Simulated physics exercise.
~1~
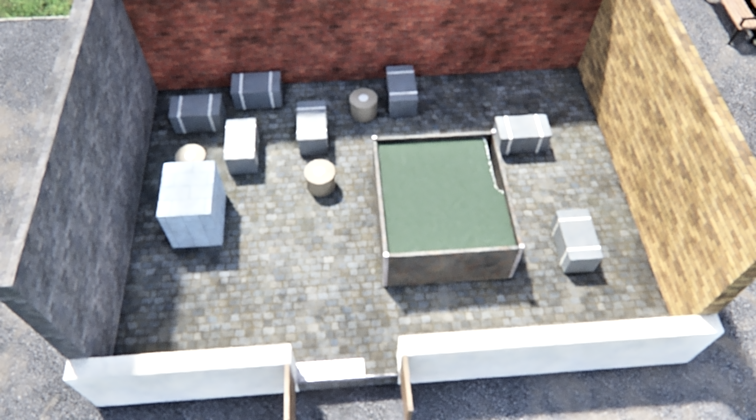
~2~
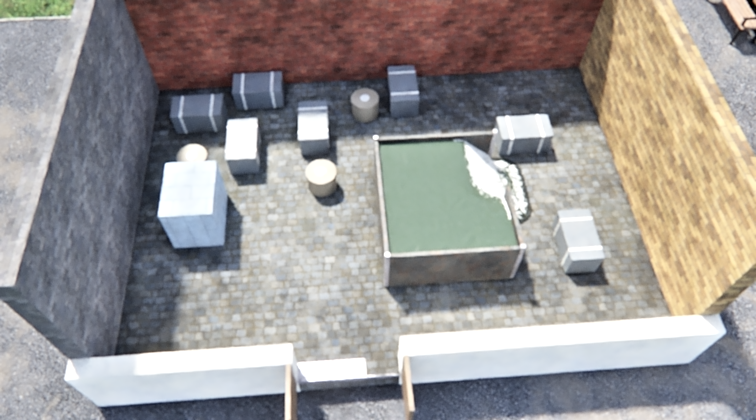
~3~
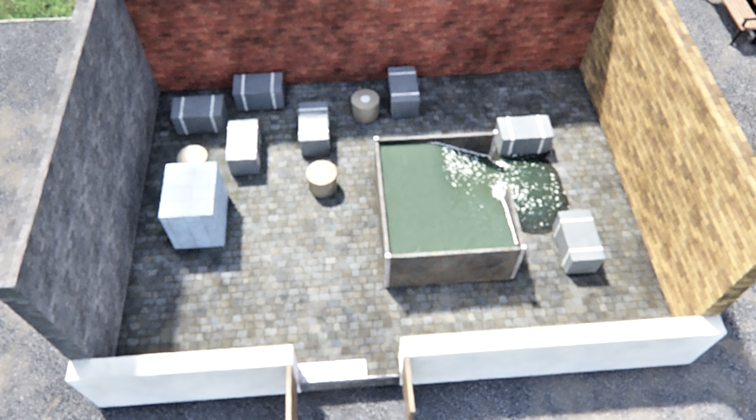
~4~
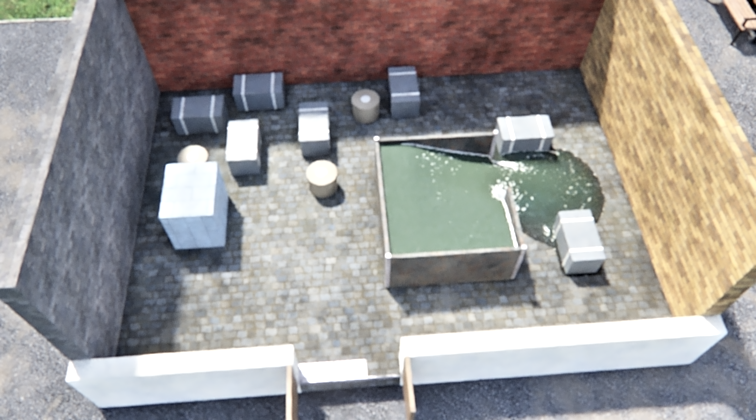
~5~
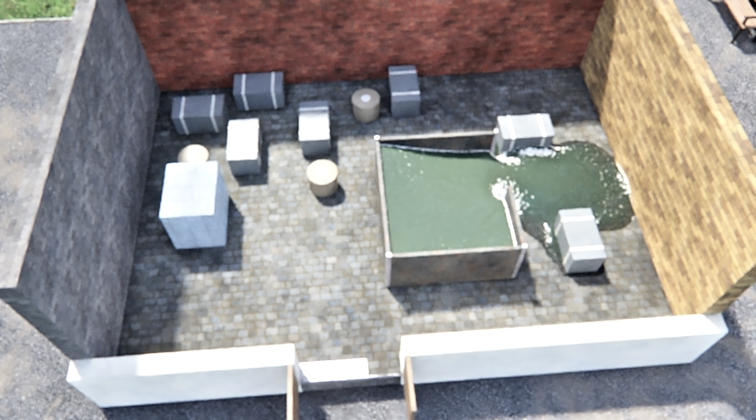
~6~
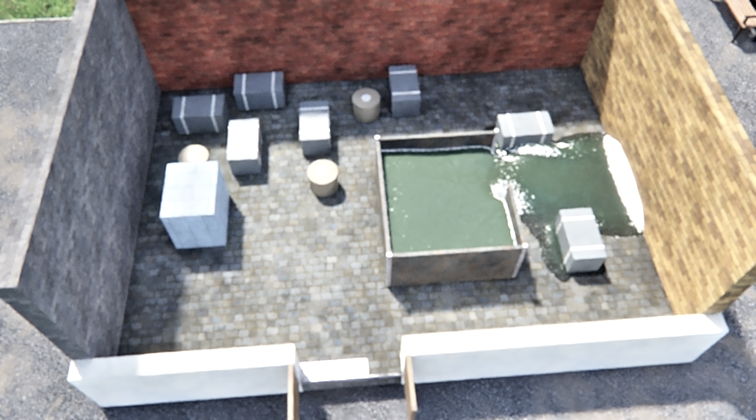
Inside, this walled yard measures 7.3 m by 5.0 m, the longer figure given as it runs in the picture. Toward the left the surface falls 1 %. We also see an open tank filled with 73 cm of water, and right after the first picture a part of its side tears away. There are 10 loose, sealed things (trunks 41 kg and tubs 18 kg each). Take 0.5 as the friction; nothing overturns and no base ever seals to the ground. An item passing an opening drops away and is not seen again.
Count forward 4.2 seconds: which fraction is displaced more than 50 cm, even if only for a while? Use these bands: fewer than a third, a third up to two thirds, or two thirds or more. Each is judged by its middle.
It falls in fewer than a third.
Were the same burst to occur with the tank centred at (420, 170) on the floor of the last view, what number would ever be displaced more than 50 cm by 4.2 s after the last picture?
The answer would then be 4.
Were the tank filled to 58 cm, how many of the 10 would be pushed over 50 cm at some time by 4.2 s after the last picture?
Count: 1.
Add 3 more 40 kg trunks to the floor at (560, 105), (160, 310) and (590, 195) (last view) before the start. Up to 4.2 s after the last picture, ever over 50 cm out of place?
Going through them, I'd say exceeds it, falls short and finally exceeds it.
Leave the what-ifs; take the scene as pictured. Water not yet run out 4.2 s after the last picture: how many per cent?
About 100 in a hundred parts of the water.
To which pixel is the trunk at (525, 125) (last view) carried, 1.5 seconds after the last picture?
It would be close to (514, 88) by then.
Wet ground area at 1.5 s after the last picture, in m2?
Wet area: Approx. 12 m2.
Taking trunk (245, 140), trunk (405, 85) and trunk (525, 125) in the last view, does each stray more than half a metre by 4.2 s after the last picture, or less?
The first is inside the limit, the second beyond the limit, and the third beyond the limit.
Then, 0.4 s after the last picture 0 of 10 are over 50 cm from their spots; 0 afloat.
Then, 1.5 s after the last picture 1 of 10 are over 50 cm from their spots; 0 afloat.
Then, 2.8 s after the last picture 1 of 10 are over 50 cm from their spots; 0 afloat.
Then, 4.2 s after the last picture 2 of 10 are over 50 cm from their spots, and 2 have been at some point; 0 afloat.
